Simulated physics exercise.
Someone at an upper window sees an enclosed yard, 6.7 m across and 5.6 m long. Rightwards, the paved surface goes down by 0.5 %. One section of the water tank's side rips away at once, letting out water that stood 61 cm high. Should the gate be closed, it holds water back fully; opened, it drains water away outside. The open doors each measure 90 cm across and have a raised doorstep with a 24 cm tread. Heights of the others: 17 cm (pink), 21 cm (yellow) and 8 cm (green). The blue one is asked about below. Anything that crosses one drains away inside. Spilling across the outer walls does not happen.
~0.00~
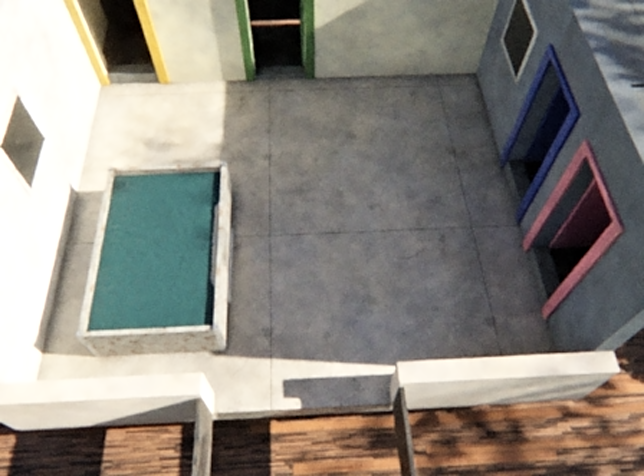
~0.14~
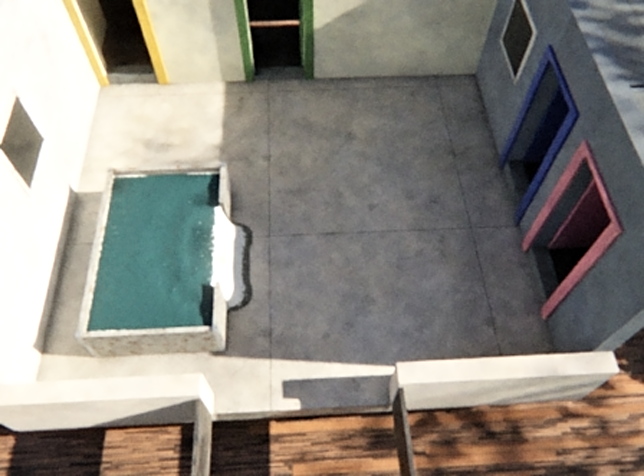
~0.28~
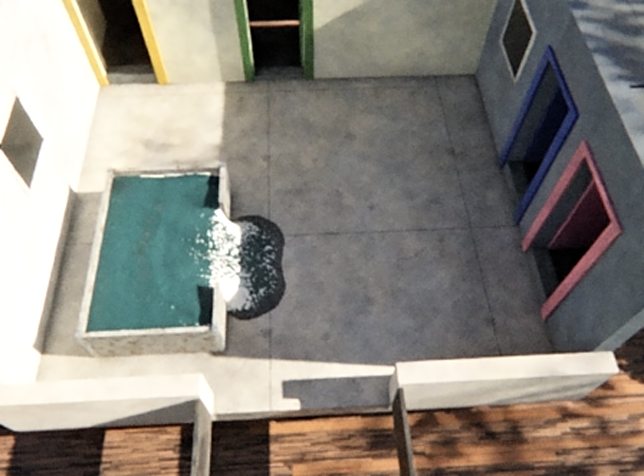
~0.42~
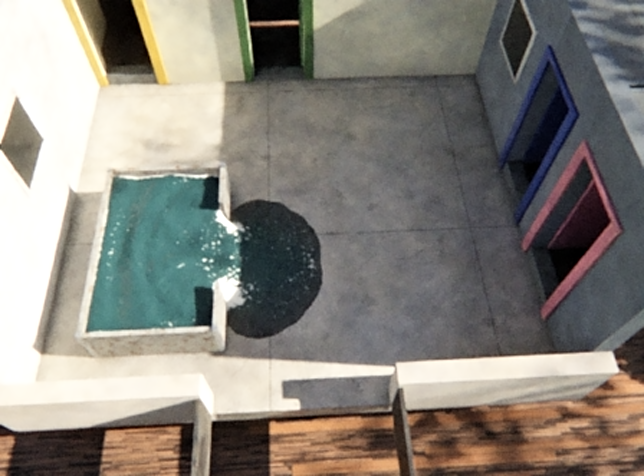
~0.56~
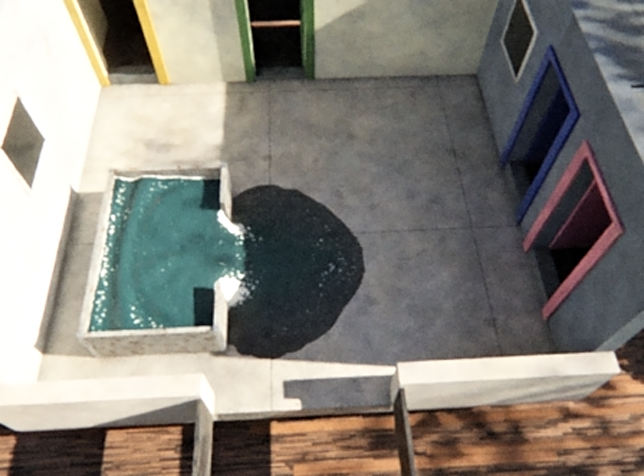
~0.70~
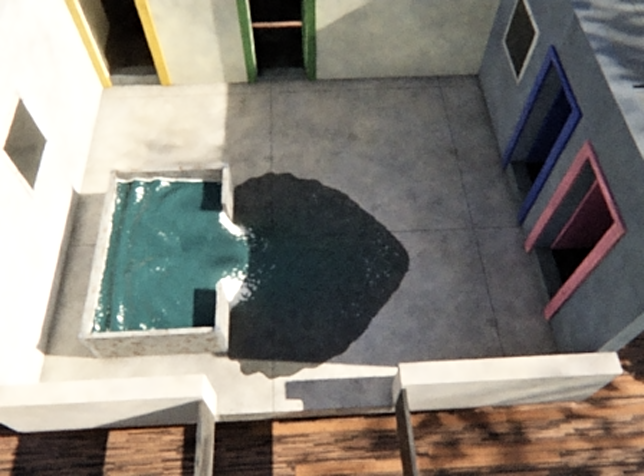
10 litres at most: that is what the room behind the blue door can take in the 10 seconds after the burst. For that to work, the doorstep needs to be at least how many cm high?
At least about 17 cm high.
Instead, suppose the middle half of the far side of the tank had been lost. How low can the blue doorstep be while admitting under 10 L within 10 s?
That way, roughly 6.0 cm.
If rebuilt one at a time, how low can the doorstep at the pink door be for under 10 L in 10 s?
Pink would need about 19 cm on its own.
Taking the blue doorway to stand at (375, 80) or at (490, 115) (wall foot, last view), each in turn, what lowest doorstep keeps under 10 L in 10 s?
About 9.0 cm, then about 12.5 cm.
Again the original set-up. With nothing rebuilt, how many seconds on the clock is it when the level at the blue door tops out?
Around 2.2 s, give or take.
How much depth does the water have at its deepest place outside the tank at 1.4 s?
Max depth: About 32 cm.
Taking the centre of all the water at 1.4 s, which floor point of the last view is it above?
My guess is close to (242, 267).
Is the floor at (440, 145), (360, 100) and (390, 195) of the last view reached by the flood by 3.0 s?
In order: Soaked, soaked, soaked.
After 1.4 s water covers 35 % of the floor, deepest (32 cm) near (242, 268); it has not reached the blue door.
After 3.0 s water covers 55 % of the floor, deepest (32 cm) near (477, 74); 18 cm at the blue door, 0 litres in over its 21 cm doorstep.
After 10.0 s water covers 90 % of the floor, deepest (10 cm) near (132, 164); 9 cm at the blue door, 0 litres in over its 21 cm doorstep.
At the blue door as built, the water arrived by 1.6 s and peaked near 22 cm at 2.2 s.
Run again over the same 10 s with other heights there, 19 litres in over 15 cm, 2 litres over 20 cm. The limit of 10 litres is kept from about 17 cm up.
